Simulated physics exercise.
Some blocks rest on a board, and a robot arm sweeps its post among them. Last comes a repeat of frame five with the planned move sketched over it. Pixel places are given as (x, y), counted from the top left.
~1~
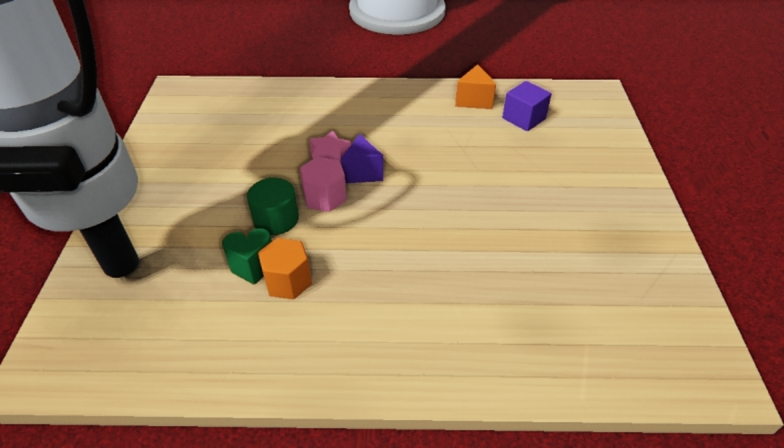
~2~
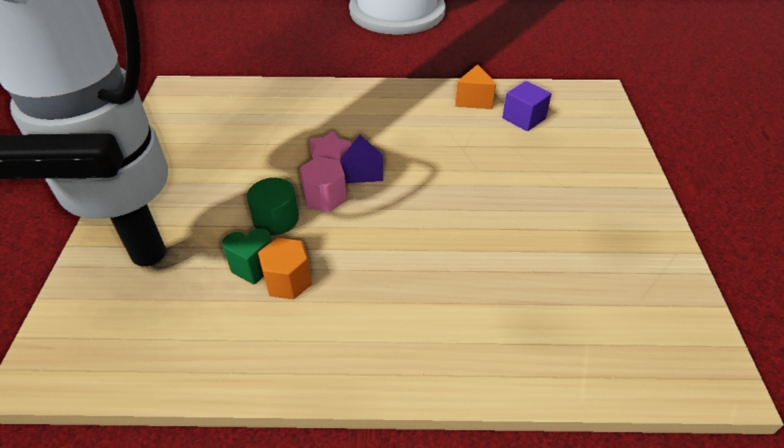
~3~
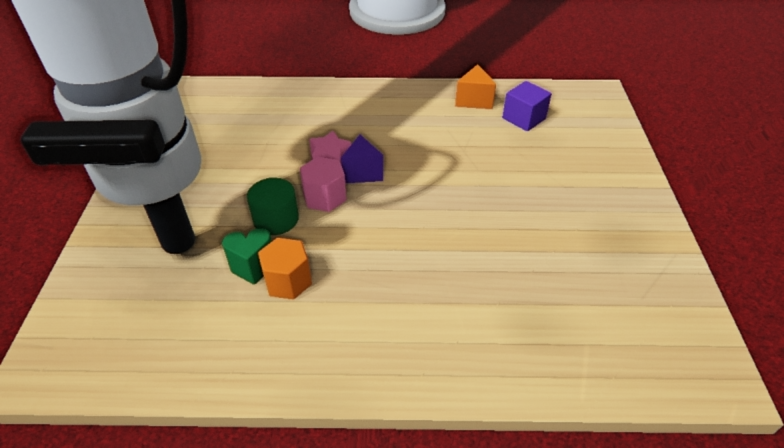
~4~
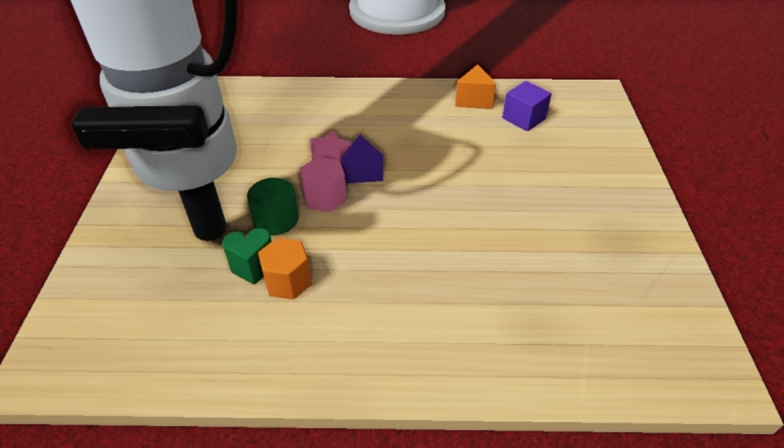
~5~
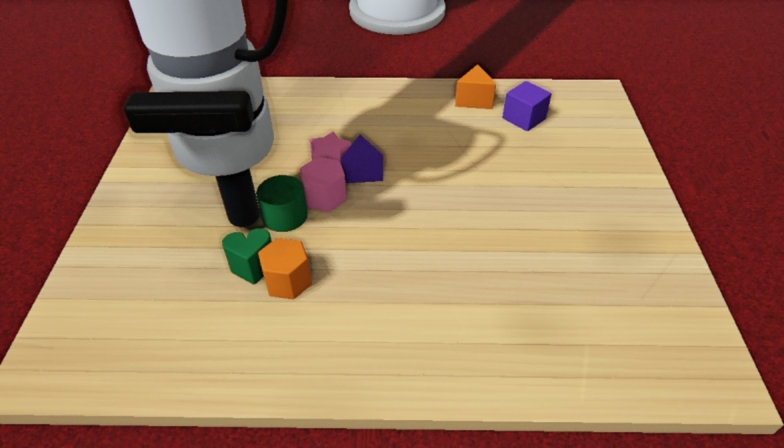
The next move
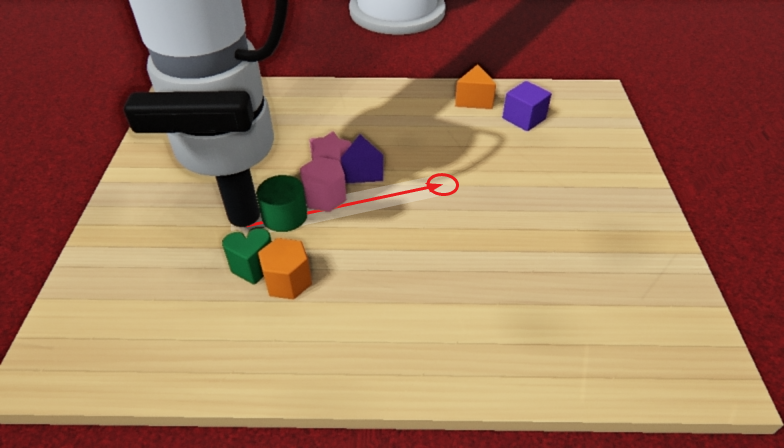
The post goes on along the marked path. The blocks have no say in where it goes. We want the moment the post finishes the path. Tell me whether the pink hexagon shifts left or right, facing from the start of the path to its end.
It moves left.
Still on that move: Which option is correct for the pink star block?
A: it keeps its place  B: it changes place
That would be A.
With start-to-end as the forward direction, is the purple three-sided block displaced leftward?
Yes, it checks out.
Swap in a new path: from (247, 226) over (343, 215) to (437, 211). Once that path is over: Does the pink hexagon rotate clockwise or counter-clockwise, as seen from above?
It goes round opposite to clock hands.
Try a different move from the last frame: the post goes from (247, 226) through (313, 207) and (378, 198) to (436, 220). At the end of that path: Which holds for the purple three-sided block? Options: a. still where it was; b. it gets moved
Choice b: It gets moved.
The drawn path runs straight from (247, 226) to (443, 184).
On the path given first. One third of the way, post at (315, 203); green disc at (351, 189); pink hexagon at (366, 161), turned 65° anticlockwise; purple three-sided block at (369, 140), turned 15° clockwise.
Two thirds of the way, post at (381, 189); green disc at (400, 194); pink hexagon at (392, 149), turned 110° anticlockwise; purple three-sided block at (371, 133), turned 25° anticlockwise.
At the end, post at (444, 176); green disc at (402, 194); pink hexagon at (406, 142), turned 150° anticlockwise; pink star block not moved; purple three-sided block at (372, 132), turned 35° anticlockwise.
